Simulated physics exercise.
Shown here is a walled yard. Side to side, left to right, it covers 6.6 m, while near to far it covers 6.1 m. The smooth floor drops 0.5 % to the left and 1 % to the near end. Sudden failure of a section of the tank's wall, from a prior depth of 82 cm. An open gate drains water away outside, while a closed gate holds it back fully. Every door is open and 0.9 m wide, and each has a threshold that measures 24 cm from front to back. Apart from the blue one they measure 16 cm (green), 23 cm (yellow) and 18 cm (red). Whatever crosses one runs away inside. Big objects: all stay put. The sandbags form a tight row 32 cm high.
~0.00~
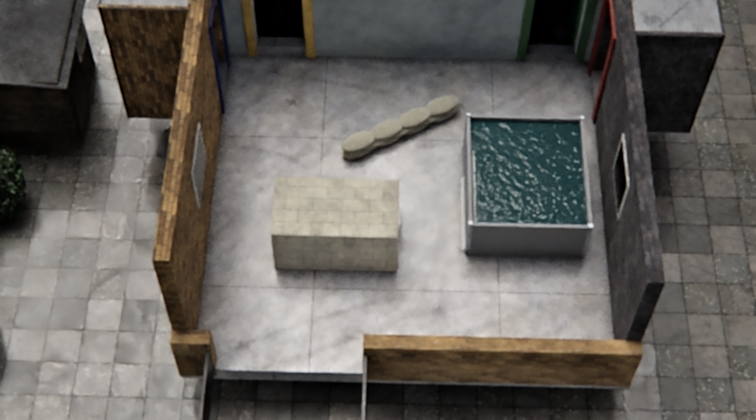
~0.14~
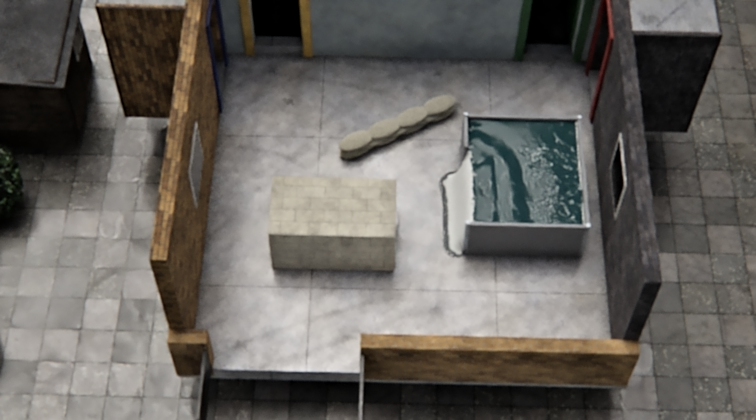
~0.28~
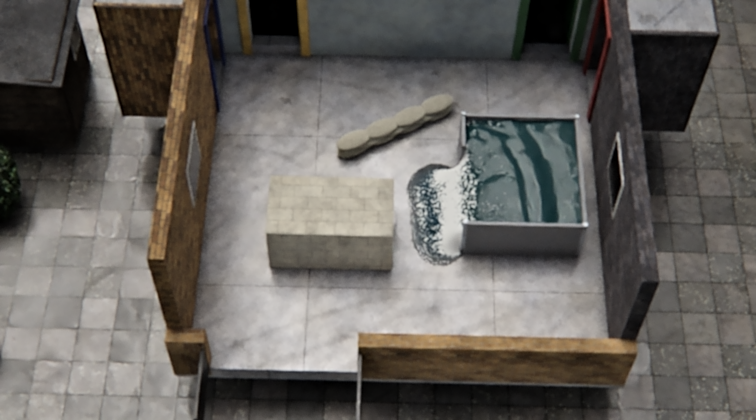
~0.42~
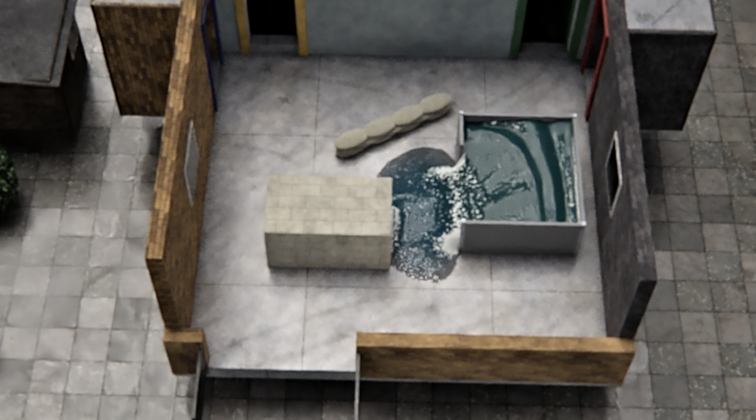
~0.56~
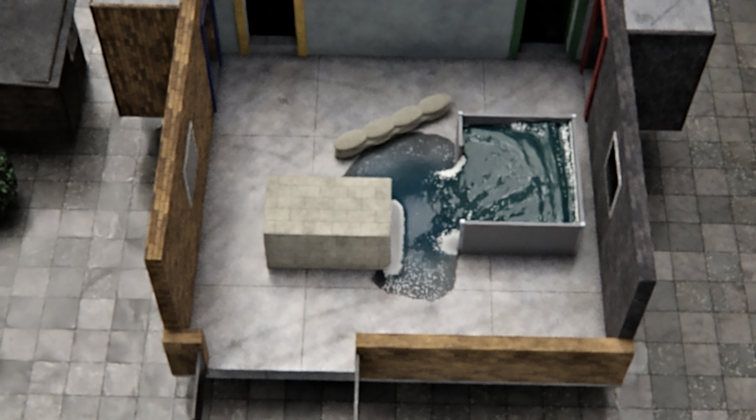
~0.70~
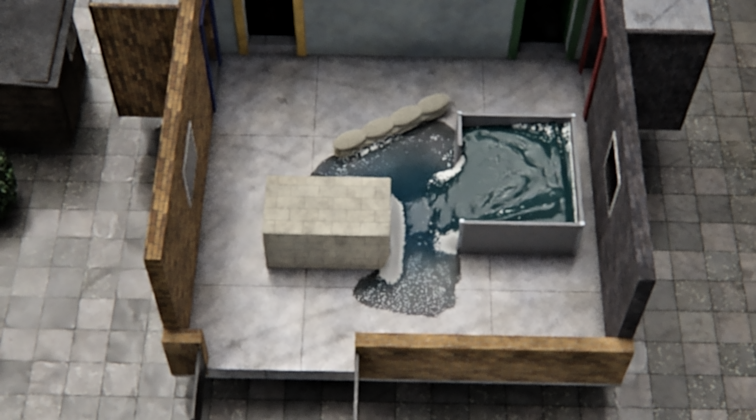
Water pours from the tank's left side and spreads across the floor around a pale block.
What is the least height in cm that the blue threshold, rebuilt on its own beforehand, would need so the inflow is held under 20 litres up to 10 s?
Around 9.5 cm would be enough.
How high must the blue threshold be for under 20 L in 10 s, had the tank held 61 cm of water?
A step of about 6.0 cm does it.
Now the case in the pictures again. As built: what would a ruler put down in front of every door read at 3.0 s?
Door by door in centimetres - green 0, yellow 13, red 0, blue 10.
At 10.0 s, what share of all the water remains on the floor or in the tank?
Something near 76 out of a hundred parts.
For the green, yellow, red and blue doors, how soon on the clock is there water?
Green at 4.0 s, yellow at 2.4 s, red at 3.8 s and blue at 1.8 s.
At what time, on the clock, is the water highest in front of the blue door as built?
At roughly 3.6 s.
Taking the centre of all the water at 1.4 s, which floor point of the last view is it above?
The water is centred near (450, 209).
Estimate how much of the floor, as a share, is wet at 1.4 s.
Roughly 30 percent.
After 1.4 s water covers 30 % of the floor, deepest (59 cm) near (396, 230); it has not reached the blue door.
After 3.0 s water covers 60 % of the floor, deepest (30 cm) near (187, 354); 10 cm at the blue door, 0 litres in over its 22 cm threshold.
After 10.0 s water covers 95 % of the floor, deepest (12 cm) near (386, 142); 6 cm at the blue door, 0 litres in over its 22 cm threshold.
At the blue door as built, the water arrived by 1.9 s and peaked near 13 cm at 3.6 s.
With a threshold of 8 cm, 34 litres would have come in within the 10 s; with 11 cm, 12 litres. So under 20 litres takes about 9.5 cm.
